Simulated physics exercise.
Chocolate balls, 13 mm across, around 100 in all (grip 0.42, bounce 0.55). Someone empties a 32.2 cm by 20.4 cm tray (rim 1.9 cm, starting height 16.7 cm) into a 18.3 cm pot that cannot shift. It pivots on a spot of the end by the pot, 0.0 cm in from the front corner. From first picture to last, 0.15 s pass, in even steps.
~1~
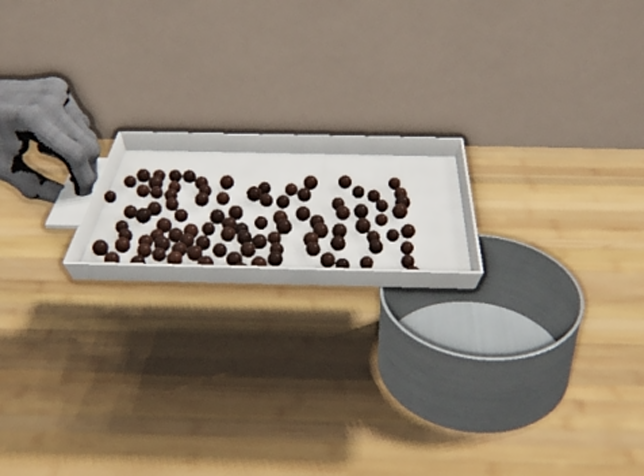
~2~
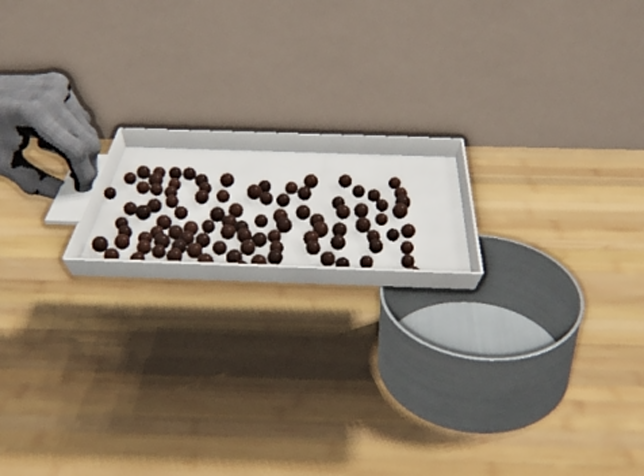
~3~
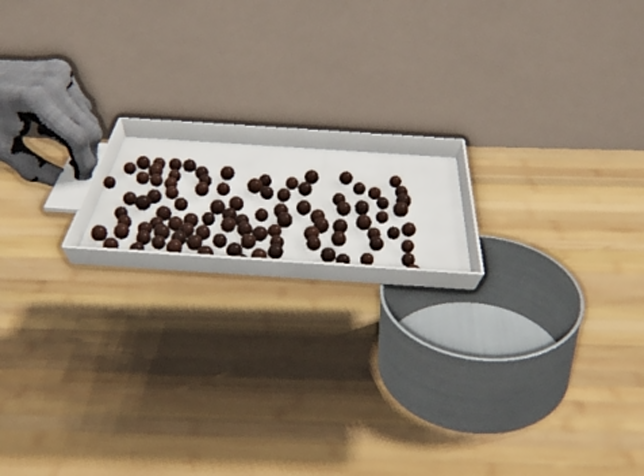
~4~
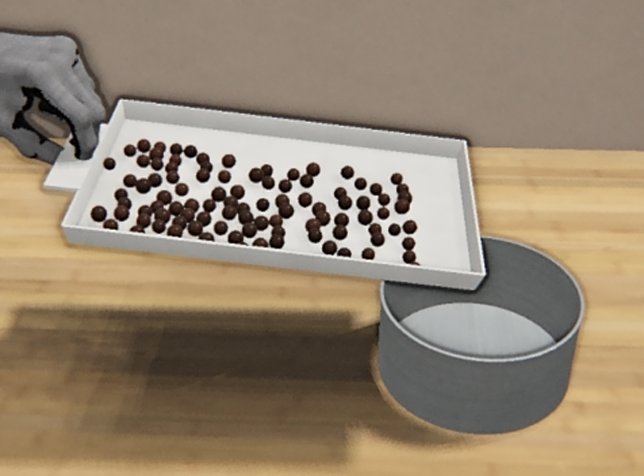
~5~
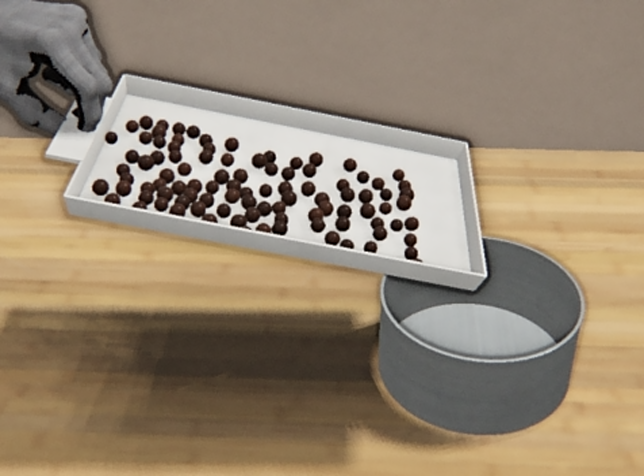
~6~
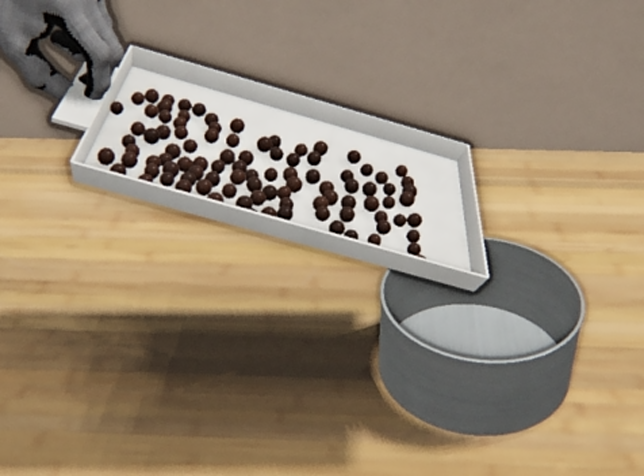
A white rectangular tray scattered with small dark brown balls is held by a grey hand at its left end, its right end over the rim of a round grey pot. The scene is a light wooden surface against a plain brownish wall, viewed from slightly above by a still camera. The hand raises the left end, slowly then faster, tilting the tray down rightward while the balls stay spread across it.
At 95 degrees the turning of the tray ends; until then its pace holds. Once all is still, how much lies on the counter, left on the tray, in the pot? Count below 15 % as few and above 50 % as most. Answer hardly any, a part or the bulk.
On the counter: A part; left on the tray: Hardly any; in the pot: The bulk.
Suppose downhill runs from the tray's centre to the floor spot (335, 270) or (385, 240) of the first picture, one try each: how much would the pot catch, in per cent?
Some 0 and 5 per cent.
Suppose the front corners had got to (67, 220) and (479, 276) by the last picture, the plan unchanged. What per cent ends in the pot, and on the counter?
Pot 0, counter 100.
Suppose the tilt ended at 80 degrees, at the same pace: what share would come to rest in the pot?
In that case some 55 per cent.
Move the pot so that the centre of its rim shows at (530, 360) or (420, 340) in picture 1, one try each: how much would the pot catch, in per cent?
About 45 and 10 per cent.
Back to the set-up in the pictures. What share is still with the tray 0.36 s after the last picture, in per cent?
About 90 per cent.
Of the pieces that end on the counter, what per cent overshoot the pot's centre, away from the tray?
About 100 per cent.
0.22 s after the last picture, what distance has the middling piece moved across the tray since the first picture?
Some 4 cm.
Then, 0.22 s after the last picture, tilt 58 degrees; the tray holds 100 %, the pot 0 %.
Then, 0.36 s after the last picture, tilt 84 degrees; the tray holds 90 %, the pot 0 %.
Then, 0.63 s after the last picture, tilt 95 degrees; the tray holds 0 %, the pot 65 %.
In the end, counter 35 %, tray 0 %, pot 65 %.
